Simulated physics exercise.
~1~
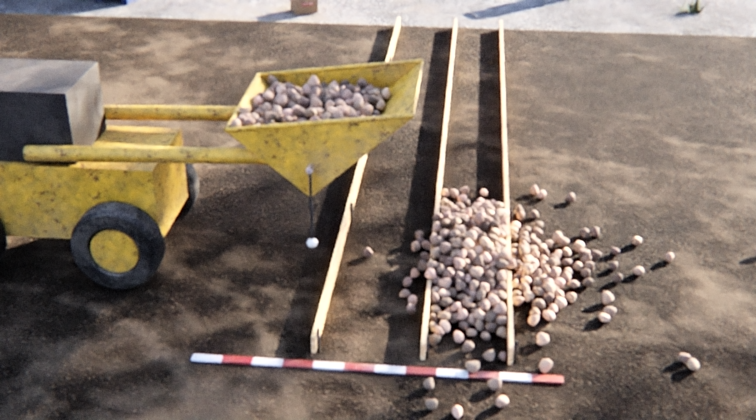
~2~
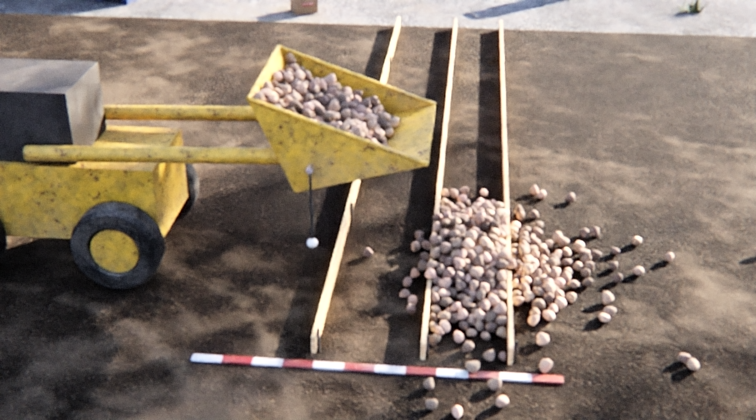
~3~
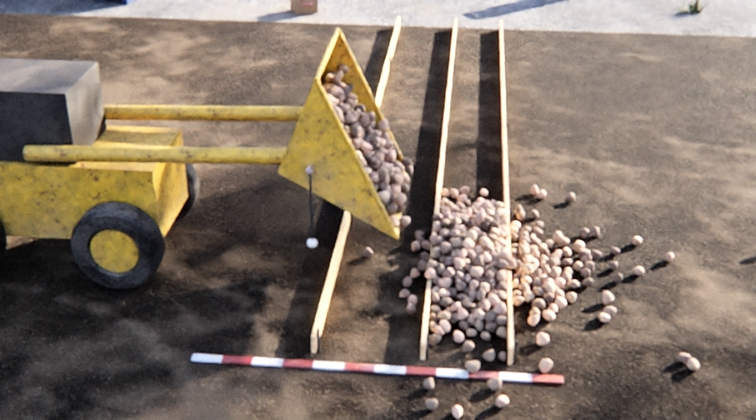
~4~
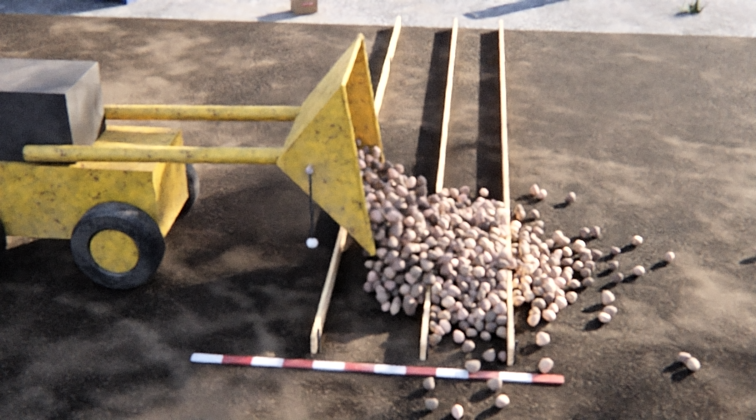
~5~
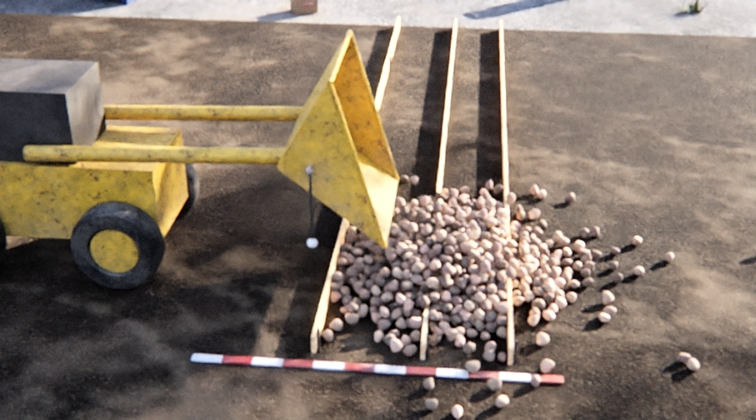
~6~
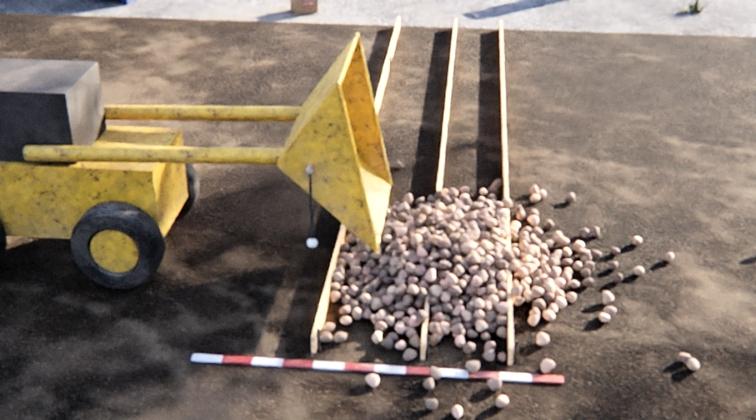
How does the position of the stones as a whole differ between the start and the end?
At the start many of the stones sit up in the bucket, apart from the heap on the ground. By the end they have all come to lie on the ground, so the stones as a whole are lower and farther to the right.
